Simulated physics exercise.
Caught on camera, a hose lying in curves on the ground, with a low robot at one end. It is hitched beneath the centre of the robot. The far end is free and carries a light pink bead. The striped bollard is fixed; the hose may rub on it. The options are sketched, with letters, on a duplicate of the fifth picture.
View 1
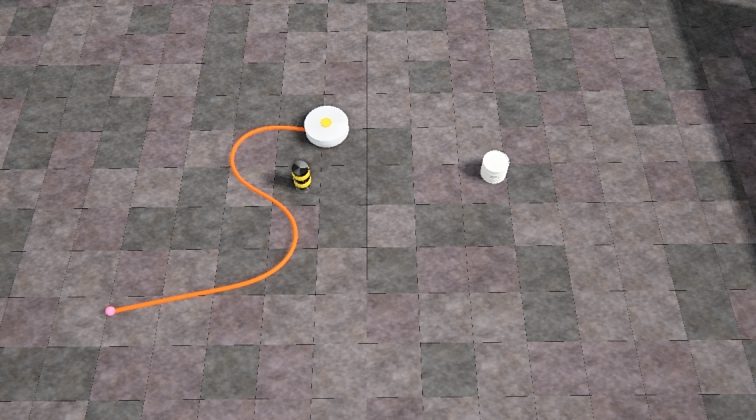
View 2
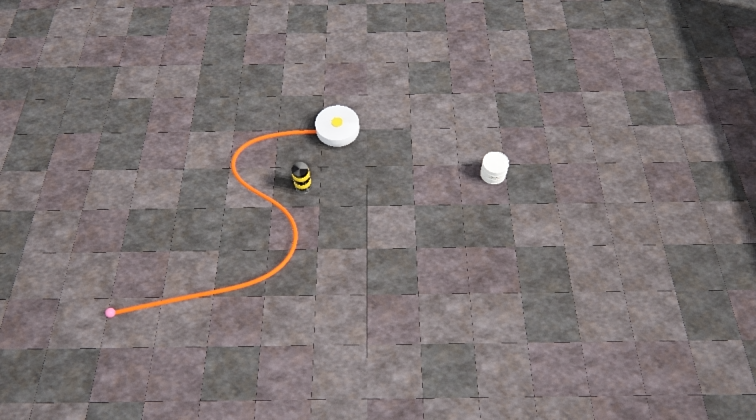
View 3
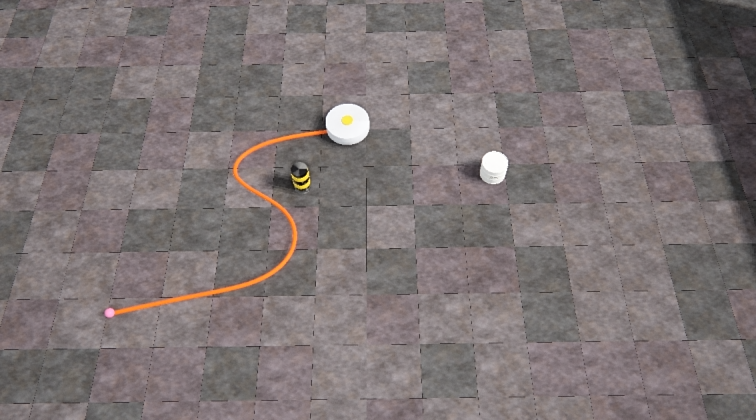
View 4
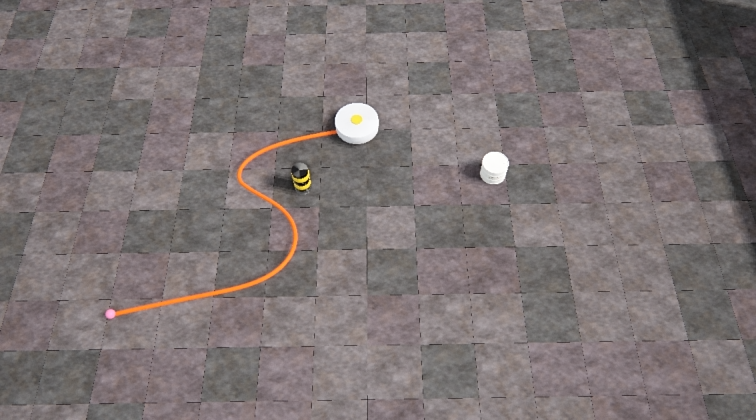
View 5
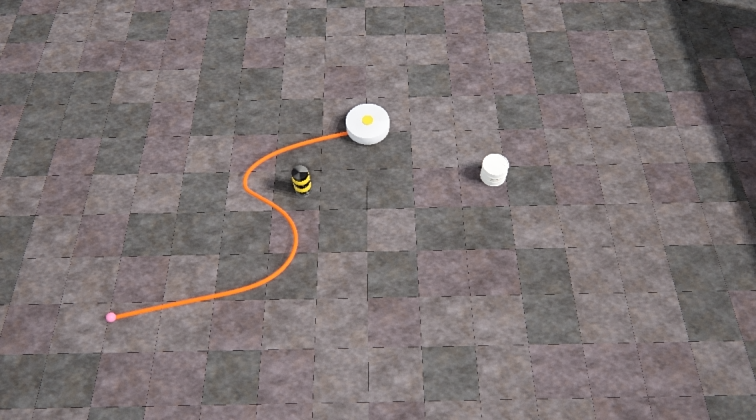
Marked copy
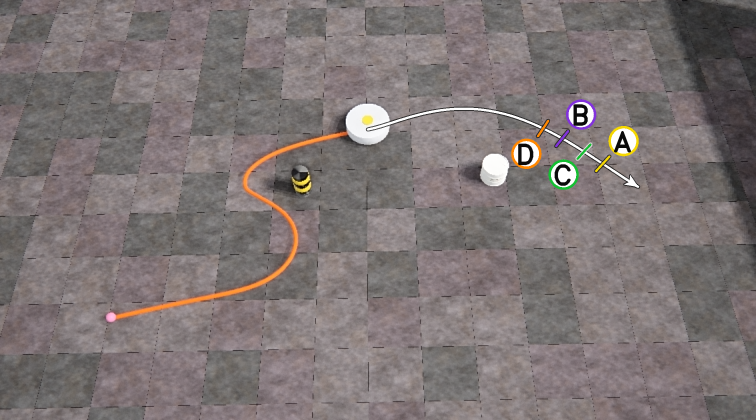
A low white robot with a yellow centre glides slowly right across the paving, drawing the near part of an orange hose along behind a black and yellow bollard, while the pink-beaded free end and a white pot stay in place.
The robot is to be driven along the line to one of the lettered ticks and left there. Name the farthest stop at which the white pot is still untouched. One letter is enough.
Mark A.
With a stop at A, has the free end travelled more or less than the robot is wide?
More.
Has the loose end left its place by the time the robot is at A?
Yes.
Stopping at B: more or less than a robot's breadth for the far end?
More.
On the marked copy, A at (603, 164); B at (562, 138); C at (584, 152); D at (543, 128); the route from (368, 129) via (510, 116) to (638, 187).
Taking A. A third of the way, robot (452, 104), middle of the hose (291, 213), free end (111, 317).
Two thirds of the way, robot (537, 120), middle of the hose (334, 172), free end (159, 300).
When it is over, robot (605, 159), middle of the hose (388, 168), free end (208, 262); only the bollard has been touched, if anything.
As for the rest, B is safe but short; C is safe but short; D is safe but short.
